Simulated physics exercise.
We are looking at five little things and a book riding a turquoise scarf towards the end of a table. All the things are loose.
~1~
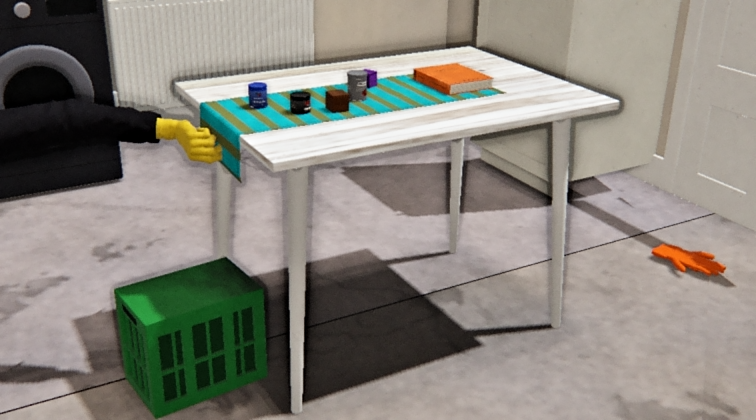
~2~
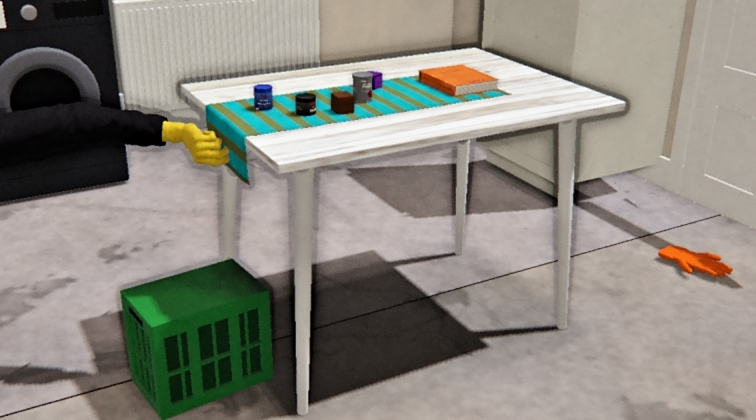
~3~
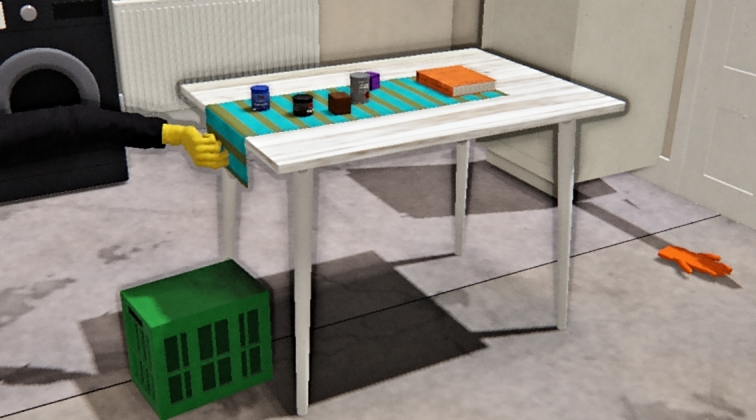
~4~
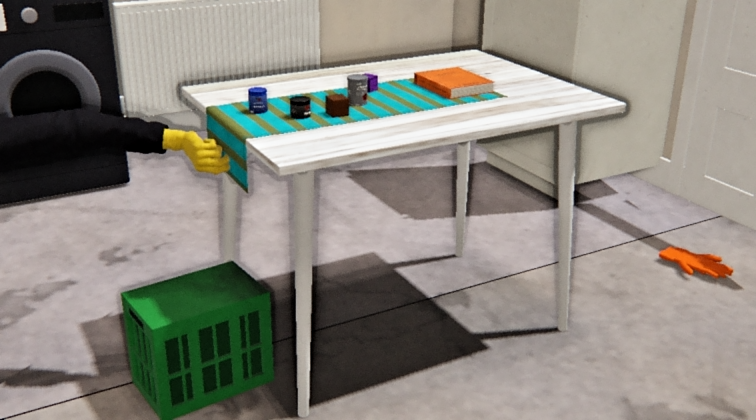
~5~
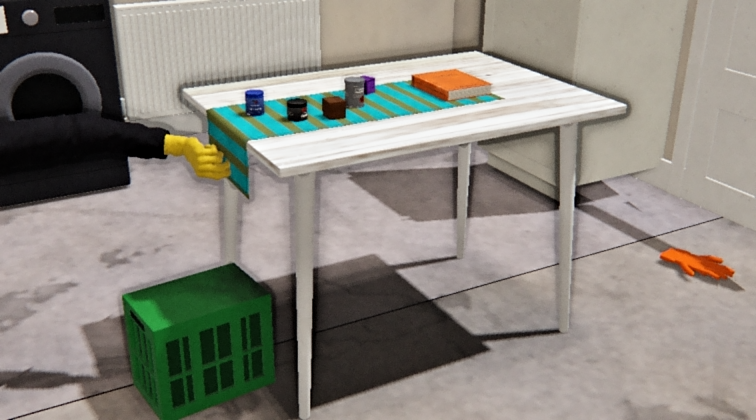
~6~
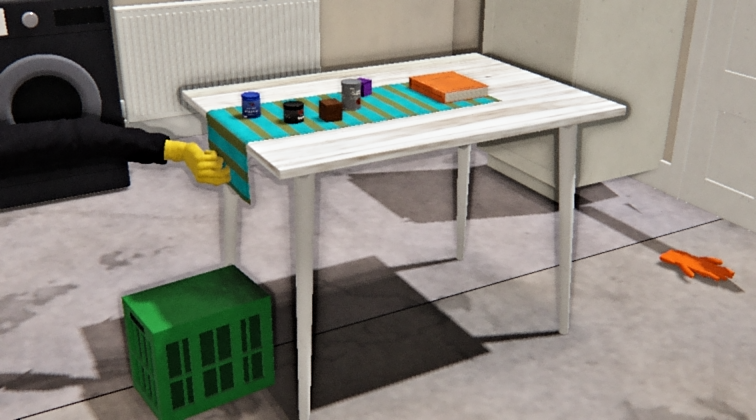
A turquoise striped scarf hangs over the left end of a white table, gripped by a yellow-gloved hand above a green crate. The hand draws it slowly downward, and the hem lowers a little. The small pots, can, cubes and orange book on the cloth shift slightly left with it.
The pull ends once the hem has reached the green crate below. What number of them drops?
It carries off three.
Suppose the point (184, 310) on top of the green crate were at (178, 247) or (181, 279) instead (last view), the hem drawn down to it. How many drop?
Then 1 and 2.
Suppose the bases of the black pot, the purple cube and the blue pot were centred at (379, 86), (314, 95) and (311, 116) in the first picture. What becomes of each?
The black pot stays on, the purple cube tumbles off, the blue pot goes over.
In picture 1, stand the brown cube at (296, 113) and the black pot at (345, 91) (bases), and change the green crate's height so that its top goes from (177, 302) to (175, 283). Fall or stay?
The brown cube tumbles off; the black pot remains up.
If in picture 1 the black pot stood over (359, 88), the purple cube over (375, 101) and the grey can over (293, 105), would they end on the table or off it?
The black pot survives, the purple cube remains up, the grey can tumbles off.
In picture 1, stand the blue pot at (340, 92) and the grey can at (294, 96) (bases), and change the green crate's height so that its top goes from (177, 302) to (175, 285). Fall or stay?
The blue pot remains up; the grey can falls.
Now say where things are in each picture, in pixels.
The first picture shows hem (241, 183); blue pot (257, 84); black pot (300, 94); brown cube (337, 92); grey can (357, 72); purple cube (367, 71); top of the crate (177, 302).
The second picture shows hem (250, 185); blue pot (263, 86).
The third picture shows hem (248, 188); black pot (303, 97).
The fourth picture shows hem (248, 193); brown cube (337, 97); top of the crate (184, 306).
The fifth picture shows hem (249, 199); grey can (354, 79).
The sixth picture shows hem (250, 204); blue pot (251, 94); black pot (293, 103); brown cube (331, 101); grey can (351, 81); purple cube (362, 80).
Soon after, hem near (230, 214); all still up.
After that, hem near (231, 257); blue pot and black pot gone.
And then, hem on the crate; blue pot, black pot and brown cube gone.
In the end, hem on the crate; blue pot, black pot and brown cube gone. The answer is three.
